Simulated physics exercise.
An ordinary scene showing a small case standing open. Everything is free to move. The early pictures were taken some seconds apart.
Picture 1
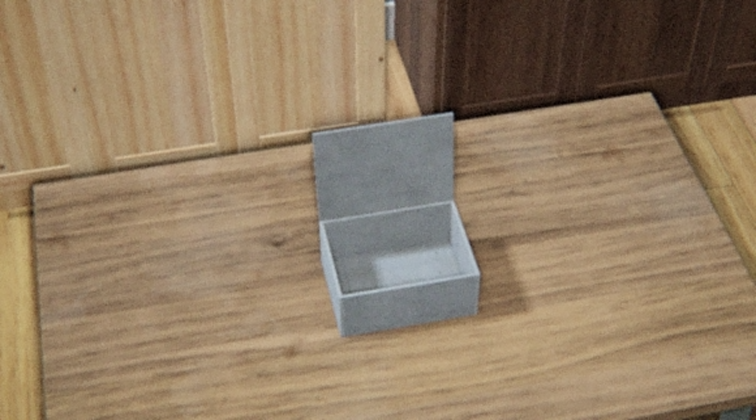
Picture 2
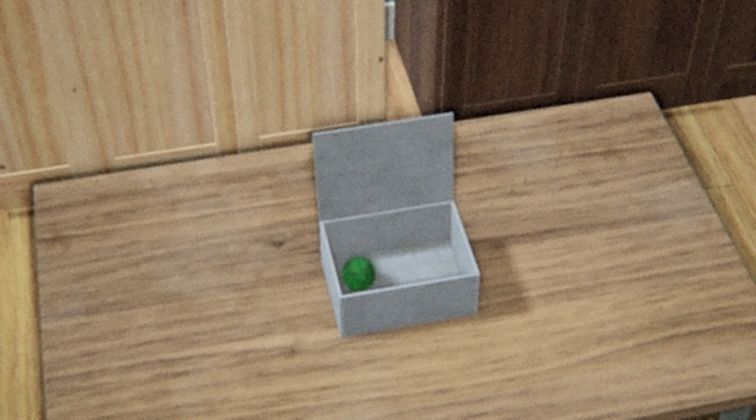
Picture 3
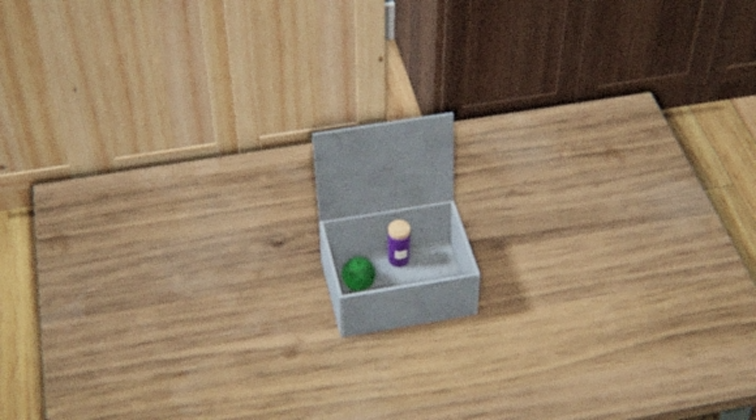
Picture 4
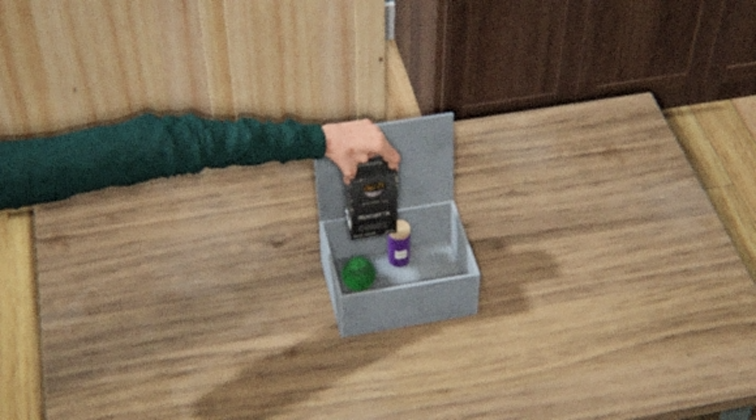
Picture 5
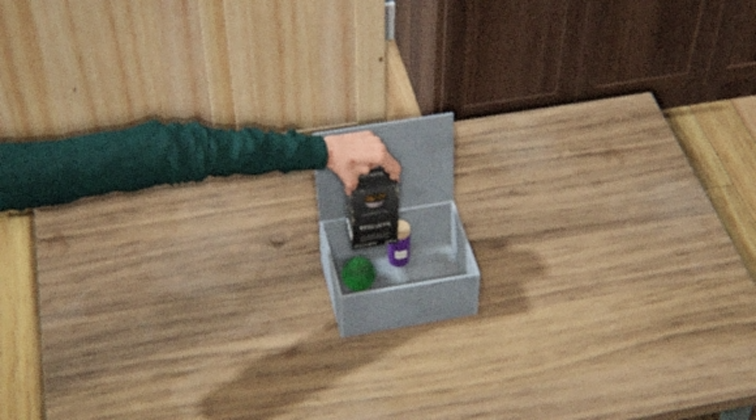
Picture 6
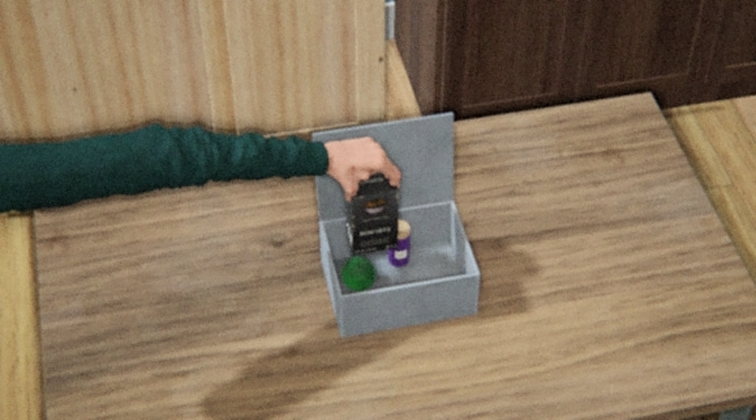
A hand in a green sleeve lowered a black packet into an open gray case on a wooden table, after a green ball and then a purple shaker had appeared inside.
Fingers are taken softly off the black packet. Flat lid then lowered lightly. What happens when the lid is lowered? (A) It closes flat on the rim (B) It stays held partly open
The answer is A.
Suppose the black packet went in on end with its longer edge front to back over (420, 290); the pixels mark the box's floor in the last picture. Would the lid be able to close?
With this placement the lid is kept from closing.
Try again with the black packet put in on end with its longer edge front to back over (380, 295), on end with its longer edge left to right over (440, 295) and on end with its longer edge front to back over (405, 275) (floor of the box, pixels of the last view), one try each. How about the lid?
With the first placement the lid ends up closed; with the second, it remains open; with the third, it remains open.
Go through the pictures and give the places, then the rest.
The last thing is not in view yet, in the first picture.
The last thing is not in view yet, in the second picture.
The last thing is not in view yet; purple shaker (399, 244), in the third picture.
On its way; black packet (371, 198); purple shaker (399, 244), in the fourth picture.
On its way; black packet (373, 209); purple shaker (399, 244), in the fifth picture.
In place under the hand; black packet (373, 214); purple shaker (399, 244), in the sixth picture.
Then, 0.80 s after the last picture, lid starting down; black packet on its side near (412, 247); purple shaker on its side; green apple rolled about its own width.
Then, 1.60 s after the last picture, lid 59° above the rim; black packet on its side near (411, 272); purple shaker on its side; green apple rolled about its own width.
At rest, lid shut; tipped over in the box, purple shaker and black packet; moved from the start, green apple. Seen from the same camera at the end, black packet near (411, 272).
